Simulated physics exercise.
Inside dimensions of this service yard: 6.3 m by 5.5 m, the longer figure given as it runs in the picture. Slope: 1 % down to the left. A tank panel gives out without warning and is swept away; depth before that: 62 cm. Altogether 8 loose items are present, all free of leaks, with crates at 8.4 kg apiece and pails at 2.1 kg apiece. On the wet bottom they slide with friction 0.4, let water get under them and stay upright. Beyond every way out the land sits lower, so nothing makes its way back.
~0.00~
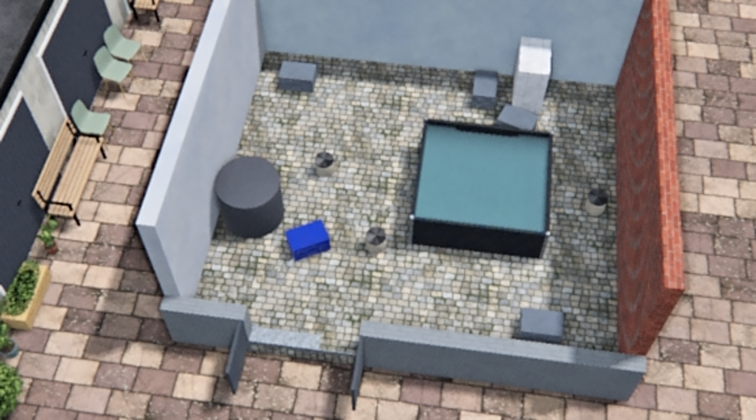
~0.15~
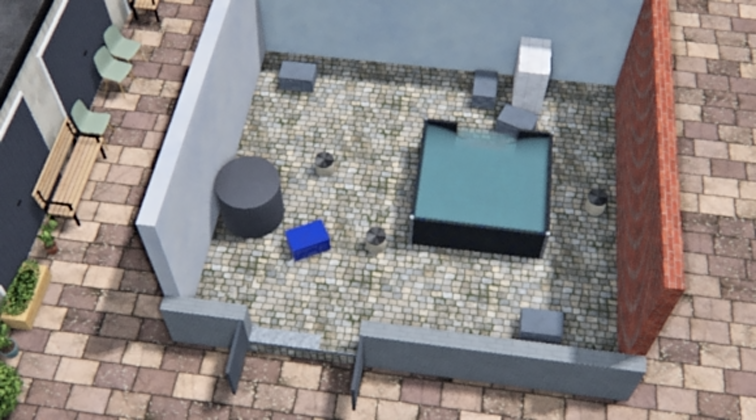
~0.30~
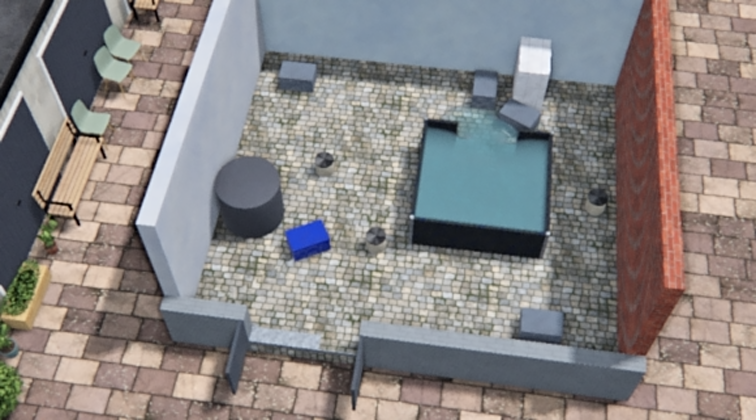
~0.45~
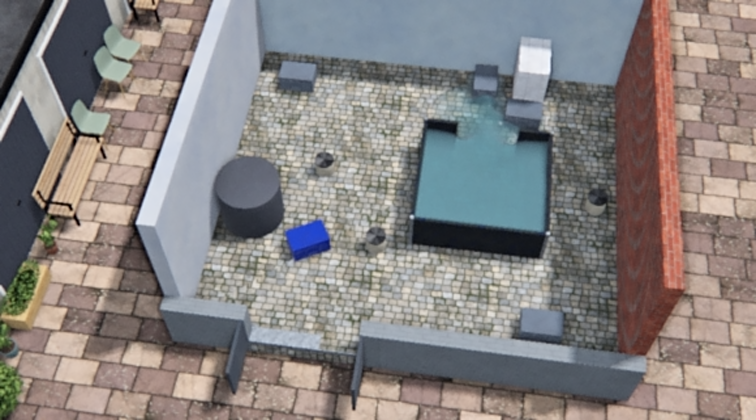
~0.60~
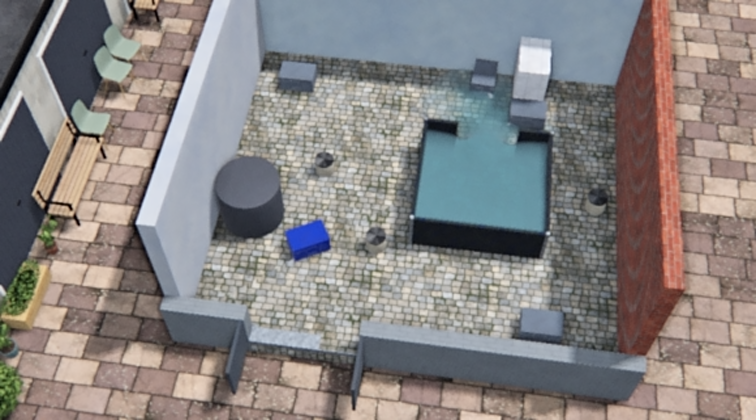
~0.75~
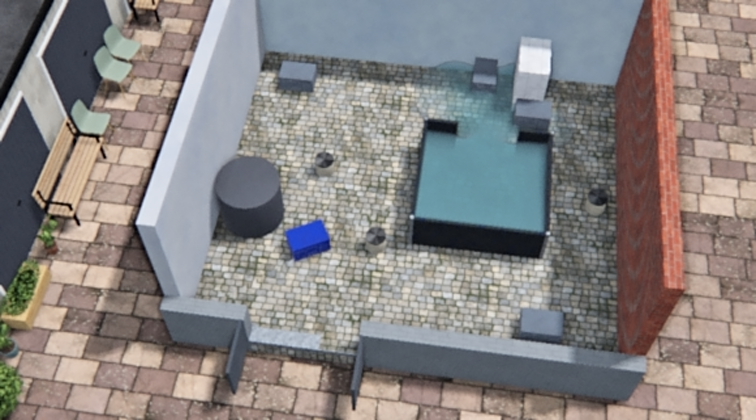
At first, a dark-walled tank of teal water stands full in a walled, cobbled yard among grey crates and a blue one. Then a section of its back wall gives way, and water pours through the gap, nudging two nearby grey crates slightly and spreading across the cobbles toward the rear wall.
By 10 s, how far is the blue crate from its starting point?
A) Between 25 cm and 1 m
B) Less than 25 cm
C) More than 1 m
Option A: Between 25 cm and 1 m.
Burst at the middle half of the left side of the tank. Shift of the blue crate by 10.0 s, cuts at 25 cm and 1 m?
What happens next is that the blue crate gets swept a long way.
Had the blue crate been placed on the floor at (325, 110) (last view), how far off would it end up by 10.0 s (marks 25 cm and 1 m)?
It goes a long way.
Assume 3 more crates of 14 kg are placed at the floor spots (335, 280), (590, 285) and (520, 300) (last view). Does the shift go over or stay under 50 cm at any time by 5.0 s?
In the order listed: Behind the line; behind the line; behind the line.
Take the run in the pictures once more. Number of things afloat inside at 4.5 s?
Count: 4.
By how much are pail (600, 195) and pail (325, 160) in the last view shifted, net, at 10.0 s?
Lab note - net shifts in order: 250 cm; 250 cm.
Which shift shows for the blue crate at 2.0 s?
It is about 0 cm out of place by then.
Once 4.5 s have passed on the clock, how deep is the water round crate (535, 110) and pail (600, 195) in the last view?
5 and 3 cm.
After 2.0 s the blue crate is near (308, 235), 0.0 m from its start, aground; 0 of 8 are out; 1 afloat.
After 4.5 s the blue crate is near (308, 235), 0.0 m from its start, aground; 0 of 8 are out; 4 afloat.
After 7.0 s the blue crate is near (304, 261), 0.5 m from its start, aground; 0 of 8 are out; 6 afloat.
After 10.0 s the blue crate is near (290, 266), 0.6 m from its start, afloat; 0 of 8 are out; 8 afloat.
